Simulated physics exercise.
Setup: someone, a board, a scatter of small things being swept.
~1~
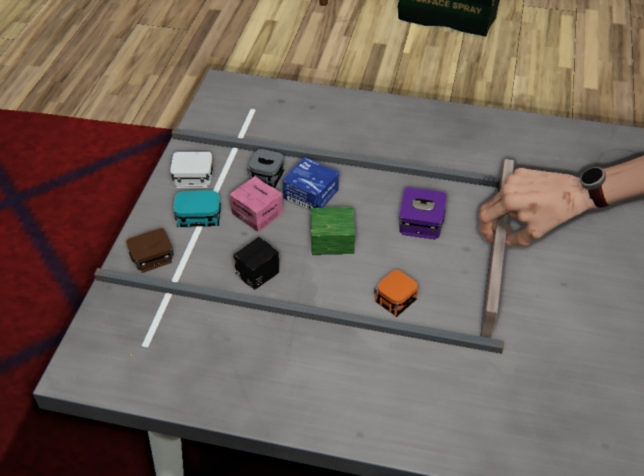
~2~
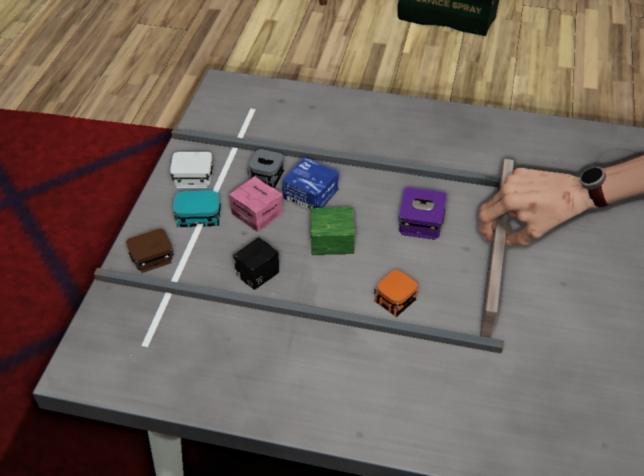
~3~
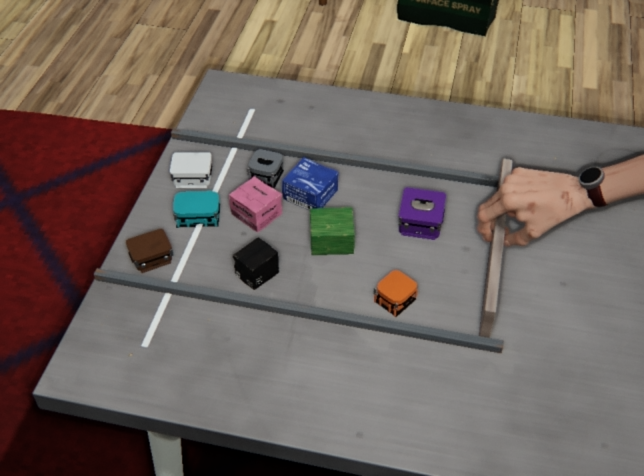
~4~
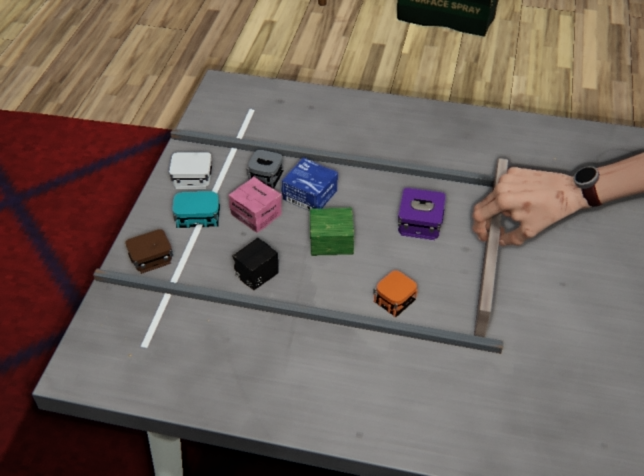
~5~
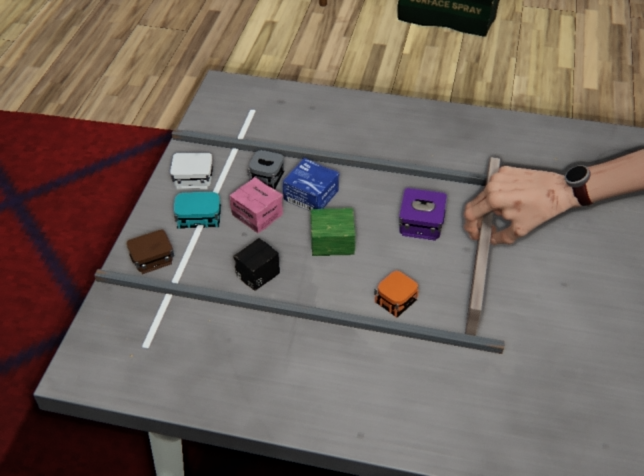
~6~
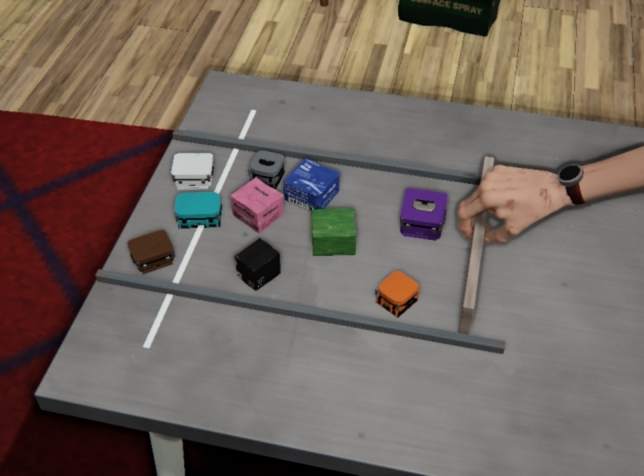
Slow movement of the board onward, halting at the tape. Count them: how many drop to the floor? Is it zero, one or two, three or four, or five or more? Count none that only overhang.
It is three or four.
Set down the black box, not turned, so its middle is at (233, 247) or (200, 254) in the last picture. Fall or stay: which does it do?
One after the other: It keeps its spot; it keeps its spot.
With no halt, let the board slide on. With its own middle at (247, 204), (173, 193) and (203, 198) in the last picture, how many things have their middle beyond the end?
Respectively 0, 7 and 4.
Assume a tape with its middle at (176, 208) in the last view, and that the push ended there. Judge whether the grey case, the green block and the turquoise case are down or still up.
The grey case? It does not stay. The green block? It is safe. The turquoise case? It does not stay.
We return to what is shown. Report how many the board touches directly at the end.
That number would be 3.
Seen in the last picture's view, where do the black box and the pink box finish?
Roughly (143, 243) for the first and roughly (152, 188) for the second.
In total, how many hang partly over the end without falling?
Count of overhanging things: 2.
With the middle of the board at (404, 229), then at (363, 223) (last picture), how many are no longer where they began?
By then 2, and 4.
Soon after, none off yet; brown case at rest near (152, 253); white case at rest near (193, 172); turquoise case at rest near (199, 211).
Then, none off yet; brown case at rest near (152, 253); white case moved a little near (182, 171); turquoise case moved a little near (177, 211).
At rest, the number that fall off is three or four; fallen, grey case, turquoise case, white case and brown case.
